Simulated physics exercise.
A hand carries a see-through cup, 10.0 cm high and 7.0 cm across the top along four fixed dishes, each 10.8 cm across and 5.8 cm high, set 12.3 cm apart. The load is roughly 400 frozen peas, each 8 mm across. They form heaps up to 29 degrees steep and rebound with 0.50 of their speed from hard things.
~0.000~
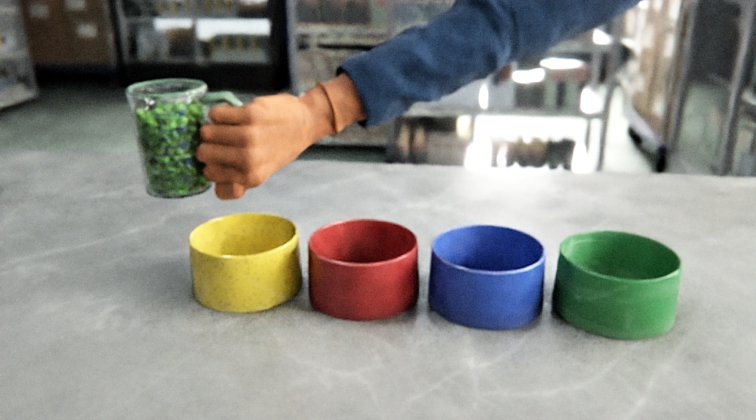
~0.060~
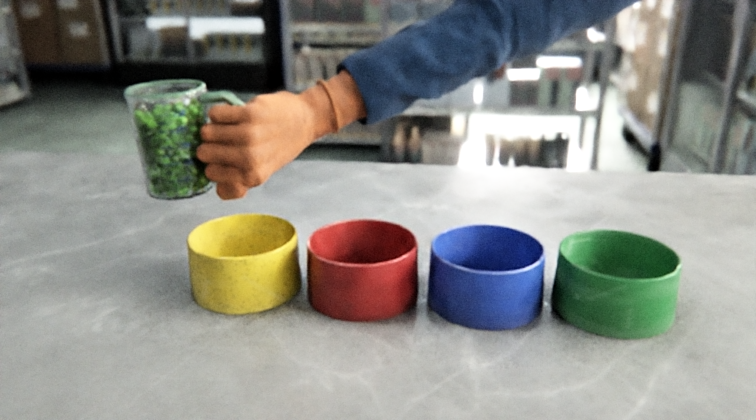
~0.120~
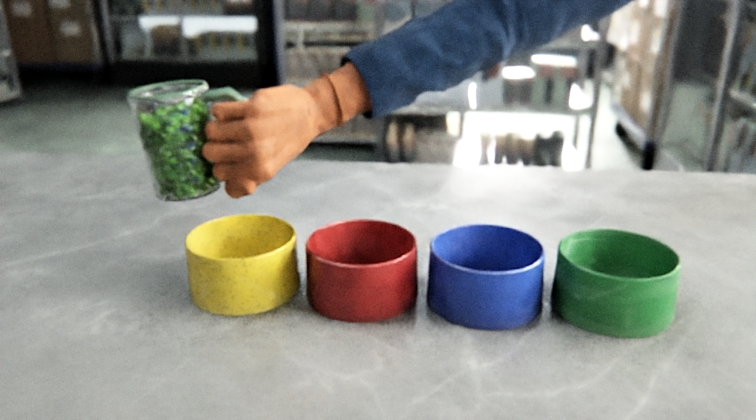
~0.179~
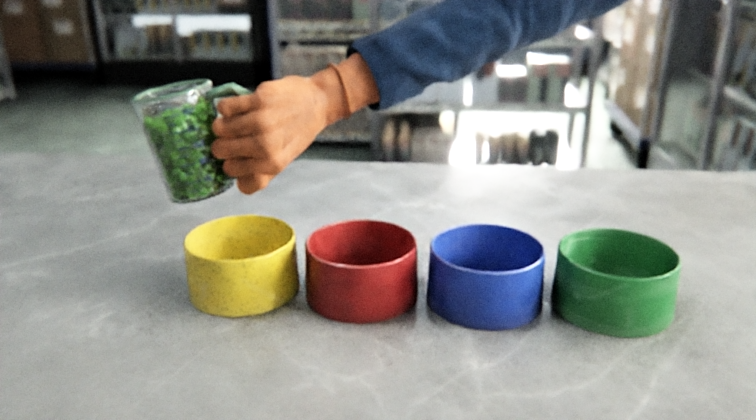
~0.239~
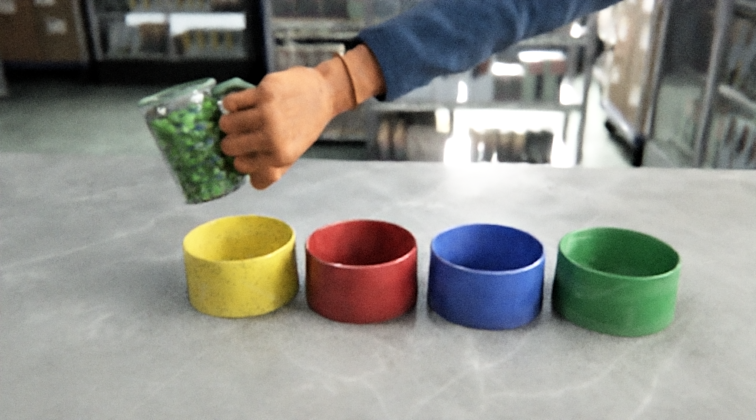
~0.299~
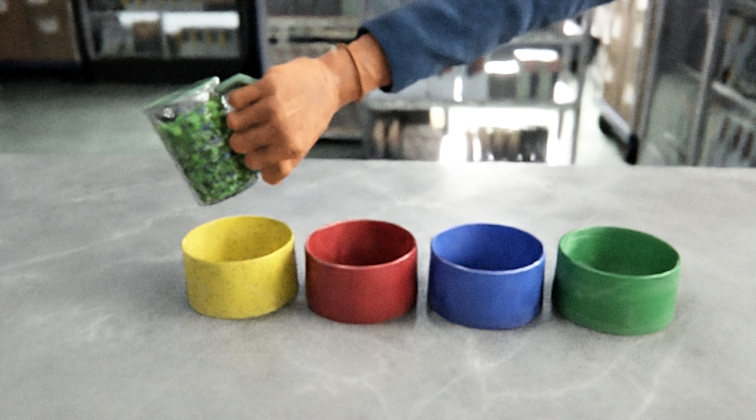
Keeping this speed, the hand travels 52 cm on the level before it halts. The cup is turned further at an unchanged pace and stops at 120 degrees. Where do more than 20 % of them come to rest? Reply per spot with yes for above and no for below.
Red: Yes, above. Blue: No, below. Green: No, below. Yellow: No, below. Counter: No, below.
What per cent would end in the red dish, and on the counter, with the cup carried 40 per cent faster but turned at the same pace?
Red: 20; counter: 10.
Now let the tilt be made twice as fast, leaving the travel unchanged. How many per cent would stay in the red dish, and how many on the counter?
Red: 0, counter: 10.
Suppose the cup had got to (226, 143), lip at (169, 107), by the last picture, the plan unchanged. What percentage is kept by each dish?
Per cent kept: Red 0; blue 80; green 0; yellow 0.
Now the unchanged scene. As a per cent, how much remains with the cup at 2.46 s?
Somewhere close to 0 percent.
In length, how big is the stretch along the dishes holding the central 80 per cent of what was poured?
It spans roughly 7 centimetres along the row.
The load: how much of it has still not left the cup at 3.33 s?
My guess is near 0 per cent.
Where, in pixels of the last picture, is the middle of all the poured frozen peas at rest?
Resting centre estimate: Around (359, 278).
After 1.60 s, tilt 120 degrees; cup holds 20 %, red 70 %, yellow 5 %.
After 2.46 s, tilt 120 degrees; cup holds 0 %, red 90 %, yellow 5 %.
After 3.33 s, tilt 120 degrees; cup holds 0 %, red 90 %, yellow 5 %.
By 3.6 s all is still; red 90 %, blue 0 %, green 0 %, yellow 5 %, counter 5 %.
